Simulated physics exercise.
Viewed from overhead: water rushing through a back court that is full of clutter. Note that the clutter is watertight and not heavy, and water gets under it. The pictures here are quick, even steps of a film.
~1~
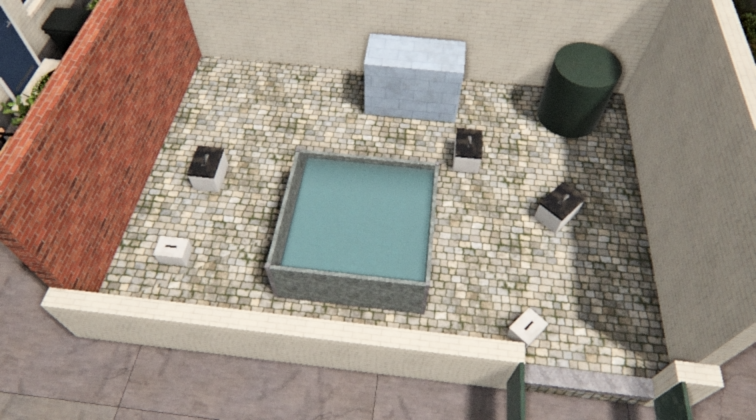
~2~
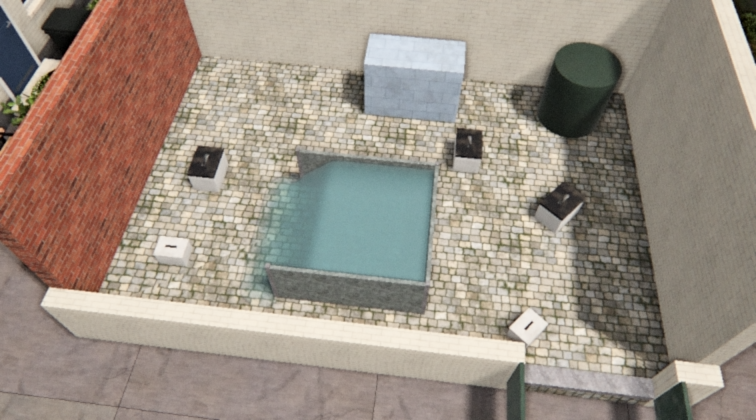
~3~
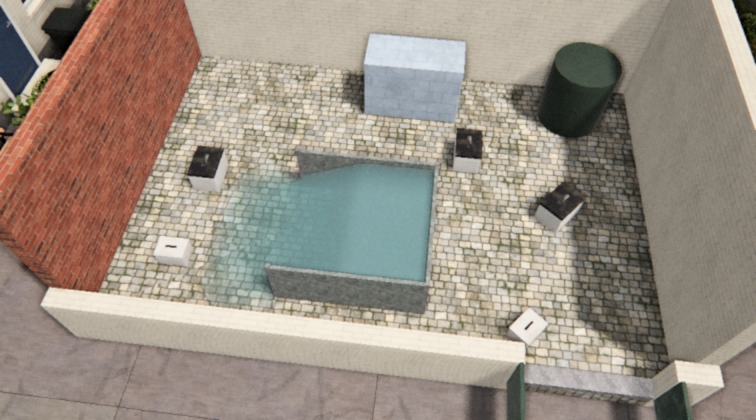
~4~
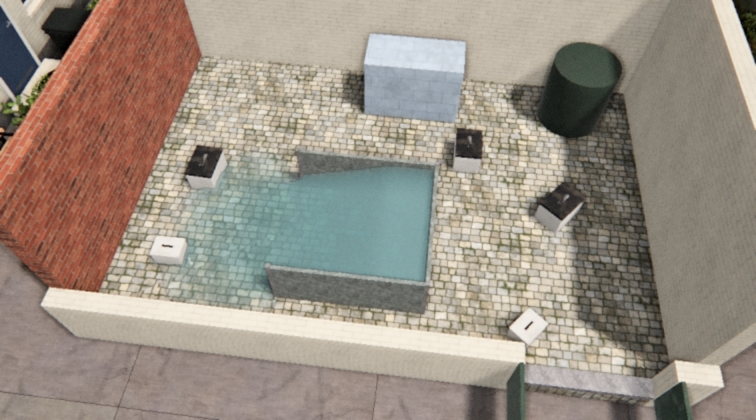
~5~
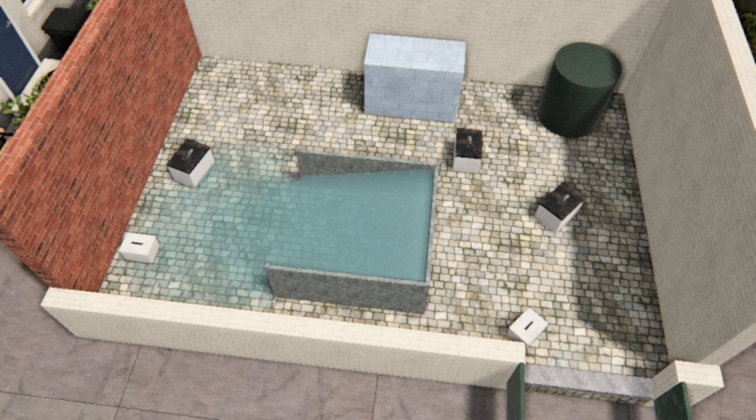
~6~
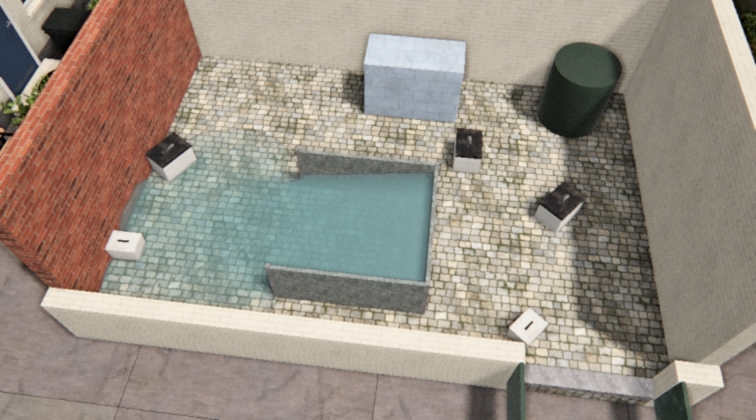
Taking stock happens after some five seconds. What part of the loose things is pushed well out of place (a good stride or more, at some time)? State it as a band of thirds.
It falls in the band from one to two thirds.
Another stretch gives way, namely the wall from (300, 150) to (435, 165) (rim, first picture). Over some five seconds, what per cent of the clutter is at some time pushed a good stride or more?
Close to 80 %.
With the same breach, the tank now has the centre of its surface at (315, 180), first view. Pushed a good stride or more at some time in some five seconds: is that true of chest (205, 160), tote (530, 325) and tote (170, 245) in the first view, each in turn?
First got that far, then got that far, then got that far.
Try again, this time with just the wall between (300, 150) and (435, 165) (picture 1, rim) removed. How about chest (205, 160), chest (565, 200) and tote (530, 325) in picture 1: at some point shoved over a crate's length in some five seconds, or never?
Here's my take, in sequence: Dislodged that far, dislodged that far, and fails to go that far.
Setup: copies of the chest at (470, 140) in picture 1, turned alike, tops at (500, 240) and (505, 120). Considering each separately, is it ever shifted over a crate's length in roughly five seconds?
Going one by one, I'd say not displaced that far for the first and not displaced that far for the second.
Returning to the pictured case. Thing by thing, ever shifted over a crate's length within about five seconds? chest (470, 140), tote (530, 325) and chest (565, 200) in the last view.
Short of that, goes that far, short of that.
A moment on, 2 of 5 are well off their spots; 2 afloat.
Next, 2 of 5 are well off their spots; 2 afloat.
Later, 1 of 5 are well off their spots; 2 afloat.
In the end, 3 of 5 are well off their spots, and 3 have been at some point; 3 afloat.
